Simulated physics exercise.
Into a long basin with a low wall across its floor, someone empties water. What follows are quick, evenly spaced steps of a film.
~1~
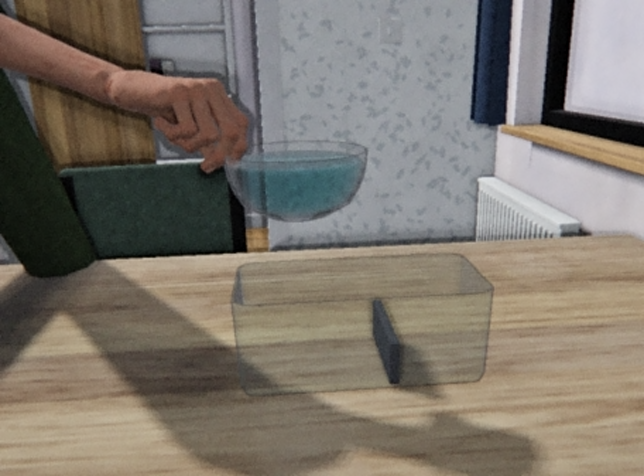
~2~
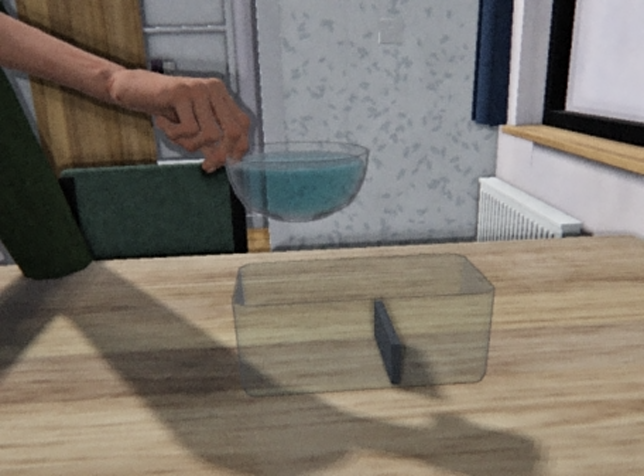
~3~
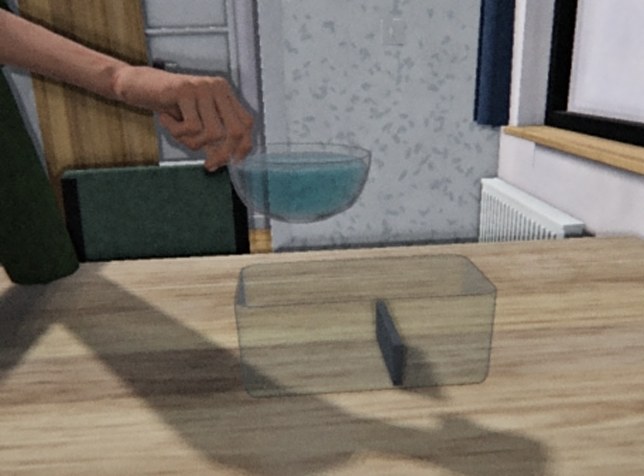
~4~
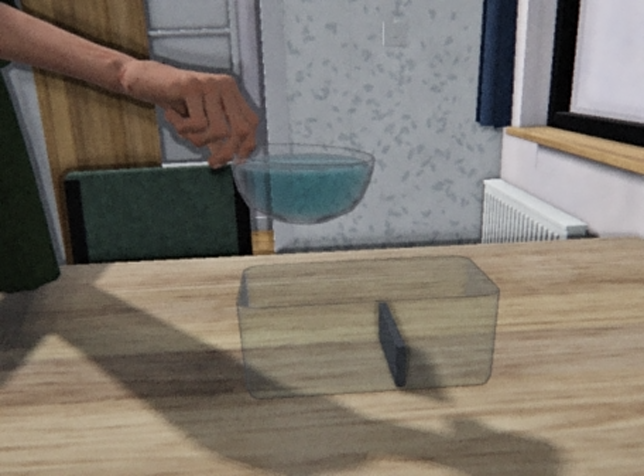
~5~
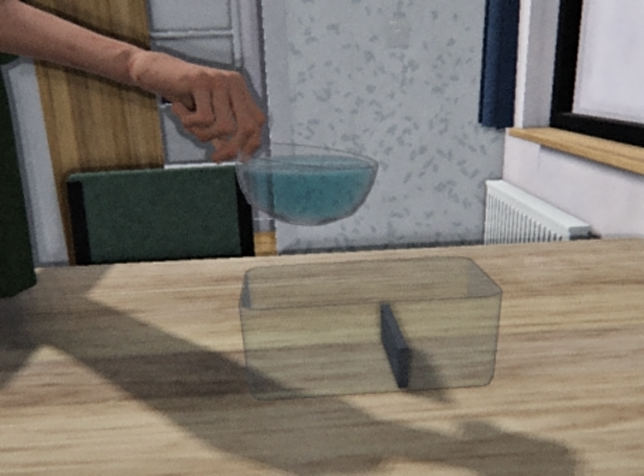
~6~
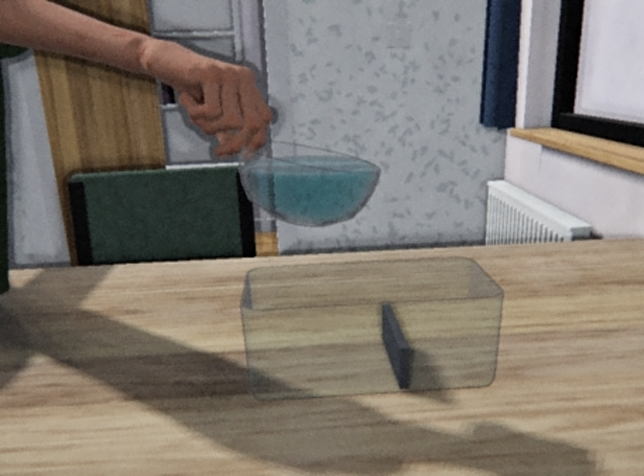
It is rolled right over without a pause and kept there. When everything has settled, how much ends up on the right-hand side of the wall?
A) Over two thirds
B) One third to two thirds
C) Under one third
Over two thirds.
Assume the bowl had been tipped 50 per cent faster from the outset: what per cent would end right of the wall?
Around 65 percent ends up there.
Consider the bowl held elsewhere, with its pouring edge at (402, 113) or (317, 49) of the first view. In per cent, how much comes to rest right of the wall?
Roughly 70 per cent, and 65 per cent.
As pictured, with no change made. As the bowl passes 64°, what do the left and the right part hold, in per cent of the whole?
0 percent or so left, 30 percent or so right.
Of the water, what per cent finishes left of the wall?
Roughly 20 per cent.
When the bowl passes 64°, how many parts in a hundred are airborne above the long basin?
Roughly 30 in a hundred.
A moment on, the bowl is tipped part way and 39 per cent is still to pour, 1 is left of the wall and 29 right of it.
Next, the bowl is tipped on its side and 2 per cent is still to pour, 13 is left of the wall and 80 right of it.
Then the bowl is tipped right over and 0 per cent is still to pour, 21 is left of the wall and 78 right of it.
Later the bowl is tipped right over and 0 per cent is still to pour, 21 is left of the wall and 78 right of it.
In the end 21 per cent lies left of the wall, 78 right of it and 1 outside.
